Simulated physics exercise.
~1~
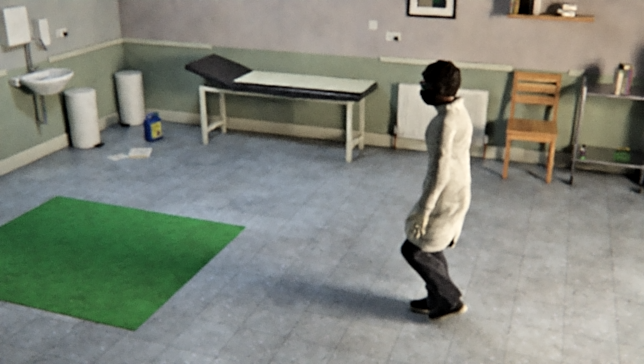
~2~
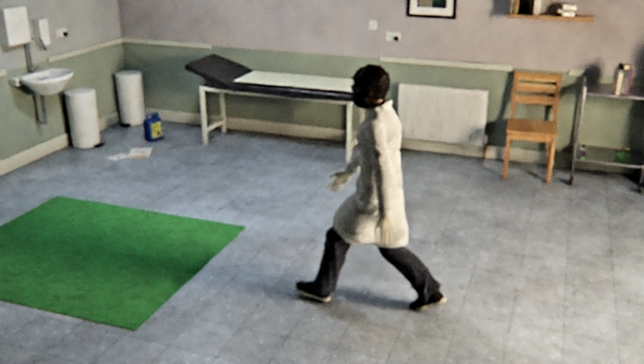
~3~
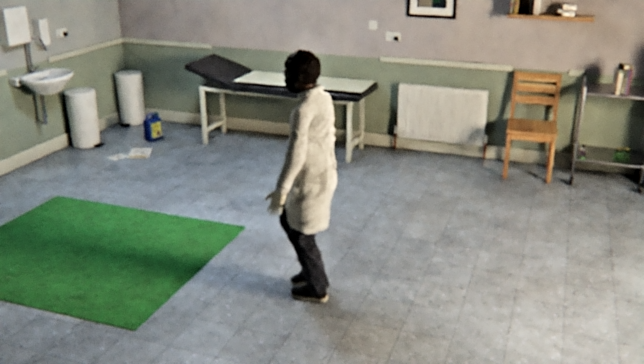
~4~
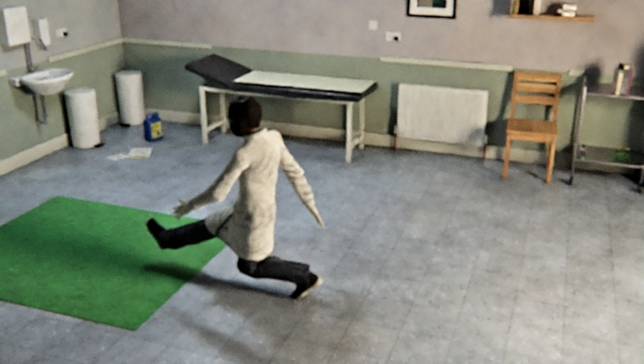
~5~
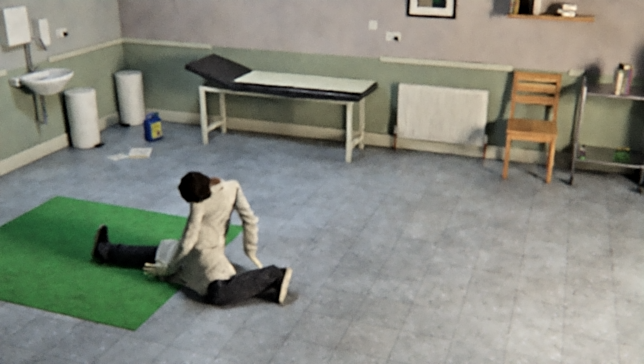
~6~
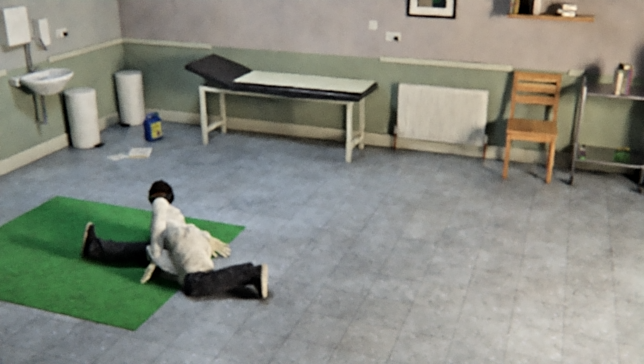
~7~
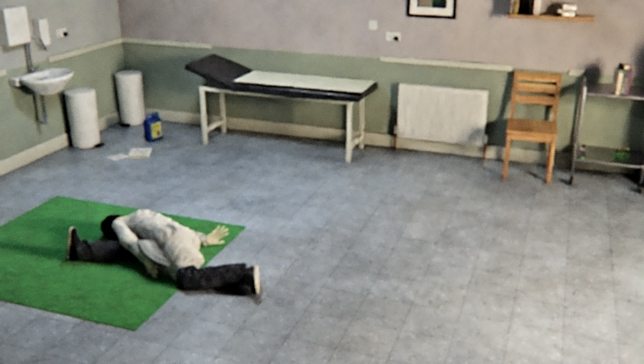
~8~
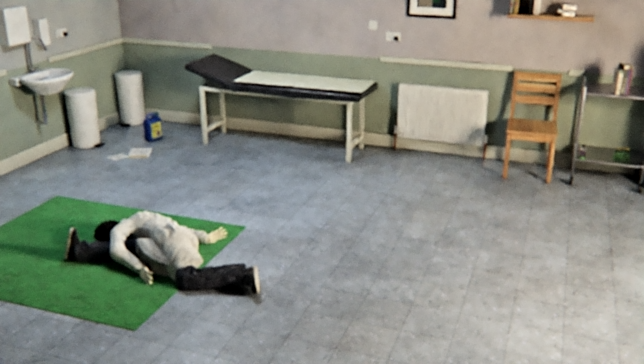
In a clinic room, a white-coated person walks left, slides down into splits, and folds forward on the green mat.
